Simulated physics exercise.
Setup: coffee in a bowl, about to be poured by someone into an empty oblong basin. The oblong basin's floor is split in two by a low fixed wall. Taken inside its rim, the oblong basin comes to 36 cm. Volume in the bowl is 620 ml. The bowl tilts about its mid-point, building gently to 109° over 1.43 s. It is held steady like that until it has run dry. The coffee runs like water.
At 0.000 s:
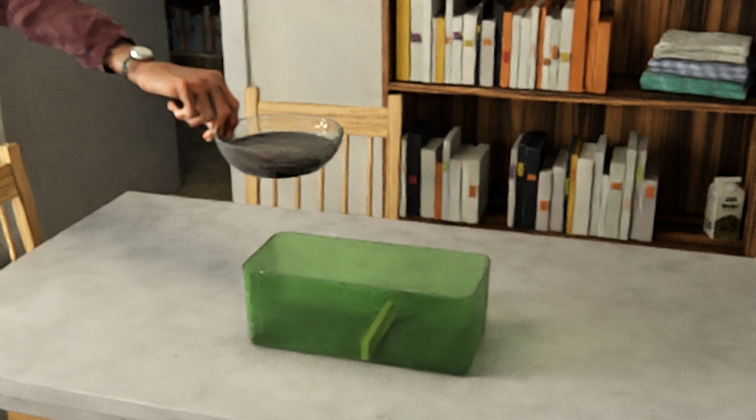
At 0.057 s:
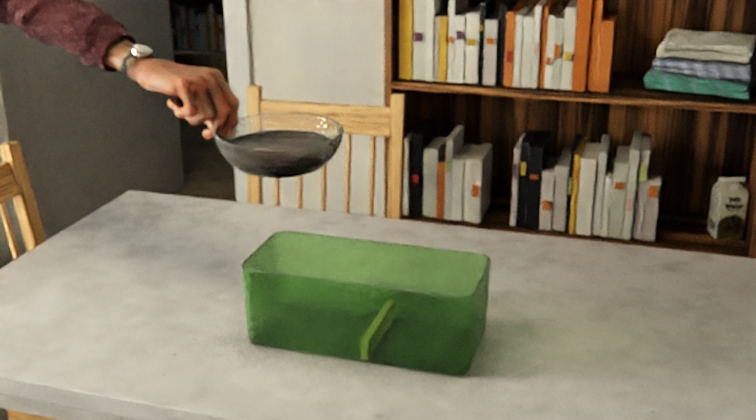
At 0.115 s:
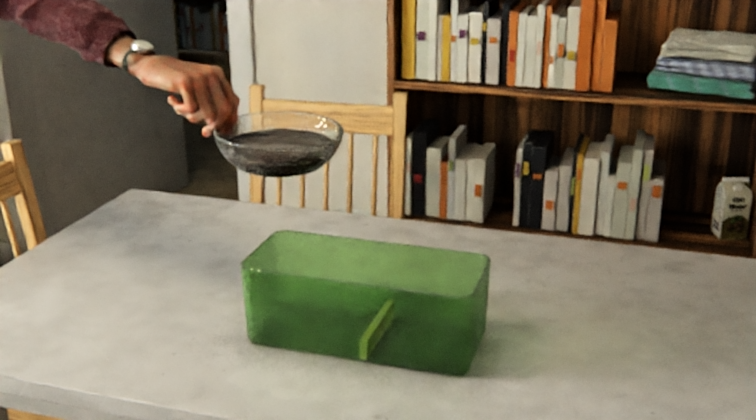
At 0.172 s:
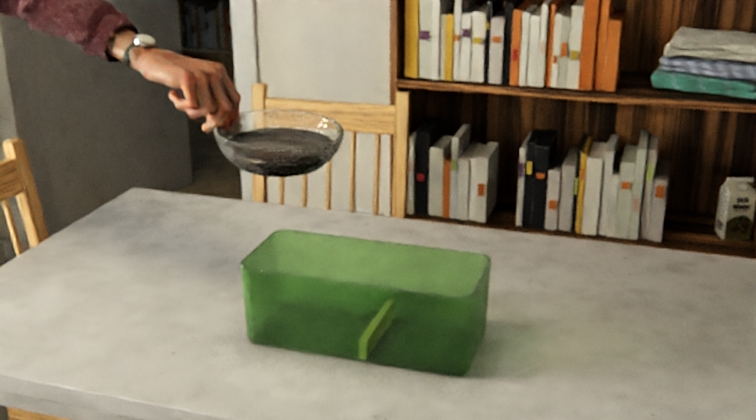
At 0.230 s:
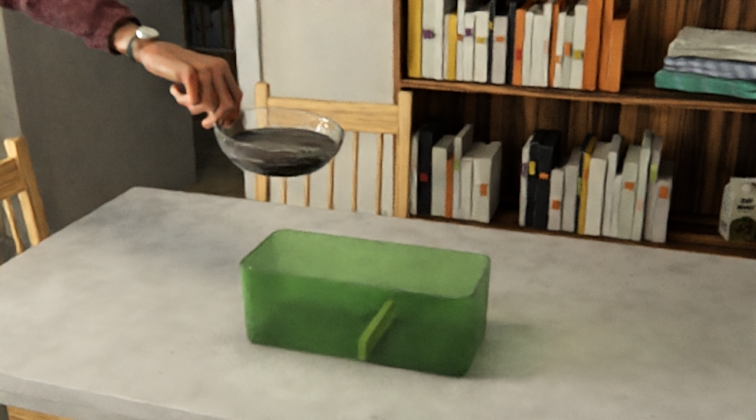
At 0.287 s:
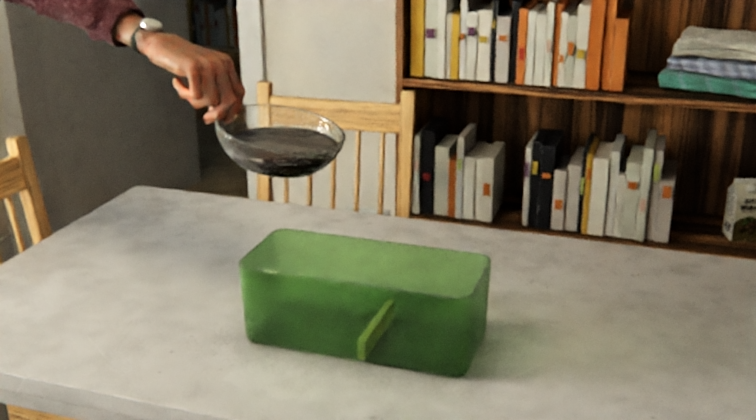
At a grey table, a hand slightly tilts a glass bowl of dark liquid rightward.
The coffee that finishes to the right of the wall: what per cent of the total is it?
It is about 55 per cent of the total.
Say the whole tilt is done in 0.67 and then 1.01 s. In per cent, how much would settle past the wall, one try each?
About 45 %, then about 50 %.
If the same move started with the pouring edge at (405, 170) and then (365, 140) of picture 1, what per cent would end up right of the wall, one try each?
First 90, then 75 per cent.
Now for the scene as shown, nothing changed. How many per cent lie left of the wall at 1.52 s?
That share comes to around 44 in a hundred.
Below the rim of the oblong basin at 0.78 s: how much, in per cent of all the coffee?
About 28%.
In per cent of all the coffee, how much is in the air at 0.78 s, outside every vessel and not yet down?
About 38 per cent.
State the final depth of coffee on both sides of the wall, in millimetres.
Some 10 mm on the left and some 16 mm on the right.
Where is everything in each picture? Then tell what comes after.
In the first frame, tilt 0°; pouring edge (339, 137); surface from (230, 141) to (335, 150); the oblong basin's rim runs from (259, 250) to (482, 277); the wall's top is at (379, 321).
In the second frame, tilt 0°; pouring edge (339, 137); surface from (230, 140) to (335, 149).
In the third frame, tilt 2°; pouring edge (339, 138); surface from (230, 138) to (334, 149).
In the fourth frame, tilt 4°; pouring edge (339, 139); surface from (231, 136) to (335, 149).
In the fifth frame, tilt 7°; pouring edge (340, 142); surface from (232, 135) to (336, 149).
In the sixth frame, tilt 10°; pouring edge (340, 146); surface from (233, 134) to (337, 150).
By 0.78 s the tilt is 62° and 34 per cent is still to pour, 7 is left of the wall and 20 right of it.
By 1.14 s the tilt is 98° and 0 per cent is still to pour, 44 is left of the wall and 54 right of it.
By 1.52 s the tilt is 109° and 0 per cent is still to pour, 45 is left of the wall and 55 right of it.
By 1.93 s the tilt is 109° and 0 per cent is still to pour, 45 is left of the wall and 55 right of it.
At rest 45 per cent lies left of the wall, 55 right of it and 1 outside.
